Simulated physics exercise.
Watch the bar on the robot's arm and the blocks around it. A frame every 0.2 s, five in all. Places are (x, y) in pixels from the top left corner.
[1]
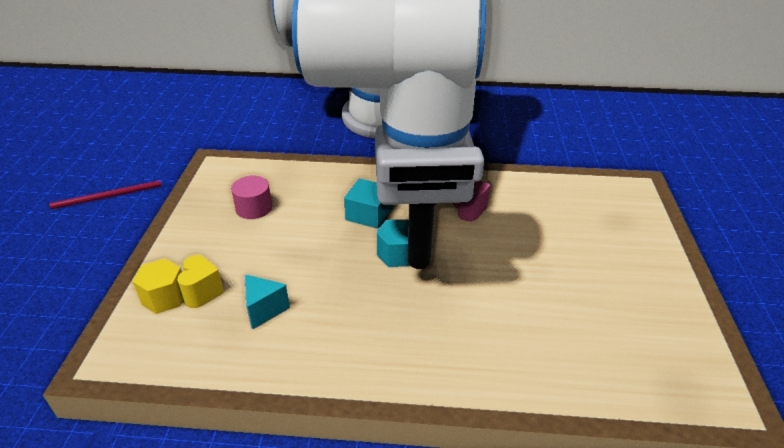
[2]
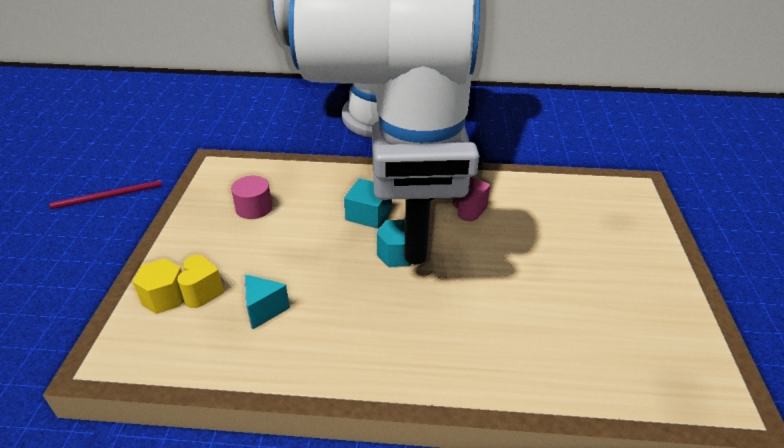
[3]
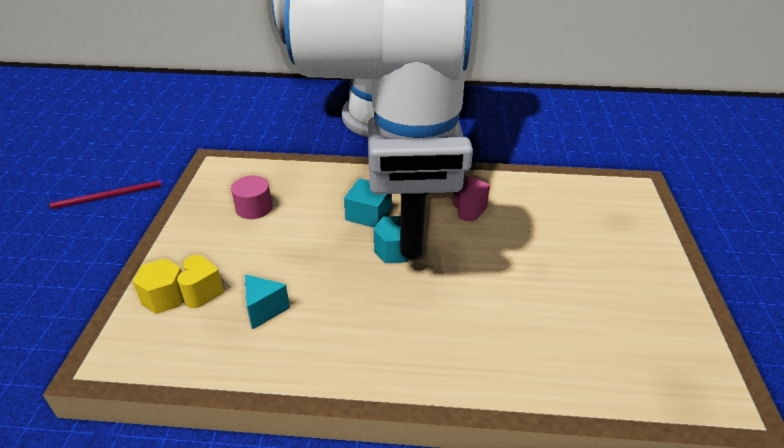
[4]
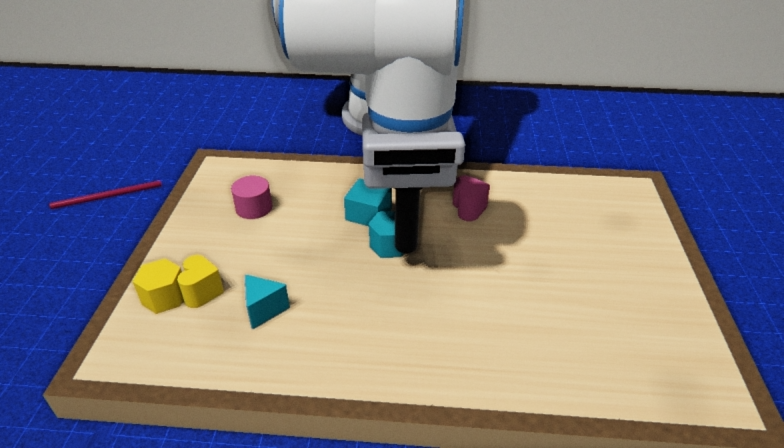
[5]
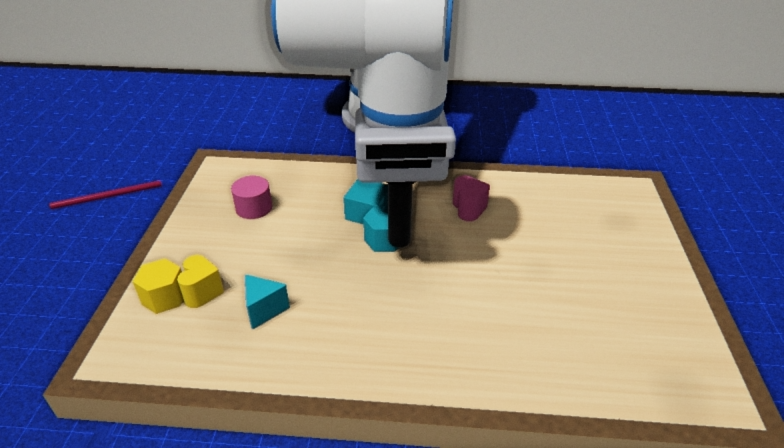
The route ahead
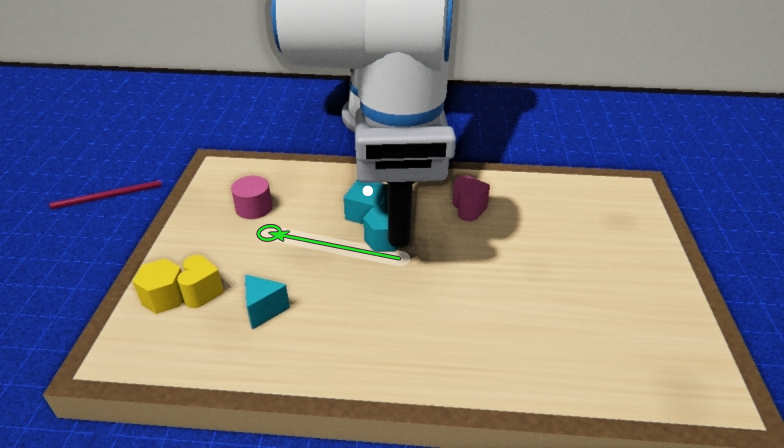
The clip opens on a white robot arm holding a dark bar upright beside two turquoise blocks on a wooden board, with yellow, pink and other blocks around them. The bar then moves slightly left and toward the back, nudging the nearer turquoise block a short way while the yellow blocks stay still.
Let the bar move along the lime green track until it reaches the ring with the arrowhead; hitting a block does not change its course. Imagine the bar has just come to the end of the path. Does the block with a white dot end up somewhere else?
Answer: Yes.
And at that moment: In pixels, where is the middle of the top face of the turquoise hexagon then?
It is at (366, 208).
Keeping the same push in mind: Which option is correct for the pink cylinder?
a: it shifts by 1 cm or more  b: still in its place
Answer: B.
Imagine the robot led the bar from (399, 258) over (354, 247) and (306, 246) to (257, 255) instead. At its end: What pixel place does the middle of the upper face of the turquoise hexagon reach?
The centre of its top face lies at (366, 206).
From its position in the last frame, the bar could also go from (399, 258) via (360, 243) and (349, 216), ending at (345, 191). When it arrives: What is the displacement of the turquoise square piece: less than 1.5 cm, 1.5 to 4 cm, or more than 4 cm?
Long, over 4 cm.
Drawn move, from (399, 258) to (269, 233); the dot is on the turquoise square piece.
On the path given first. One third of the way, bar (353, 233); turquoise square piece (367, 185); turquoise hexagon (366, 209), turned 65° clockwise.
Two thirds of the way, bar (309, 225); turquoise square piece (367, 185); turquoise hexagon (366, 208), turned 65° clockwise.
At the end, bar (266, 216); pink cylinder still; turquoise square piece (367, 185); turquoise hexagon (366, 208), turned 65° clockwise.
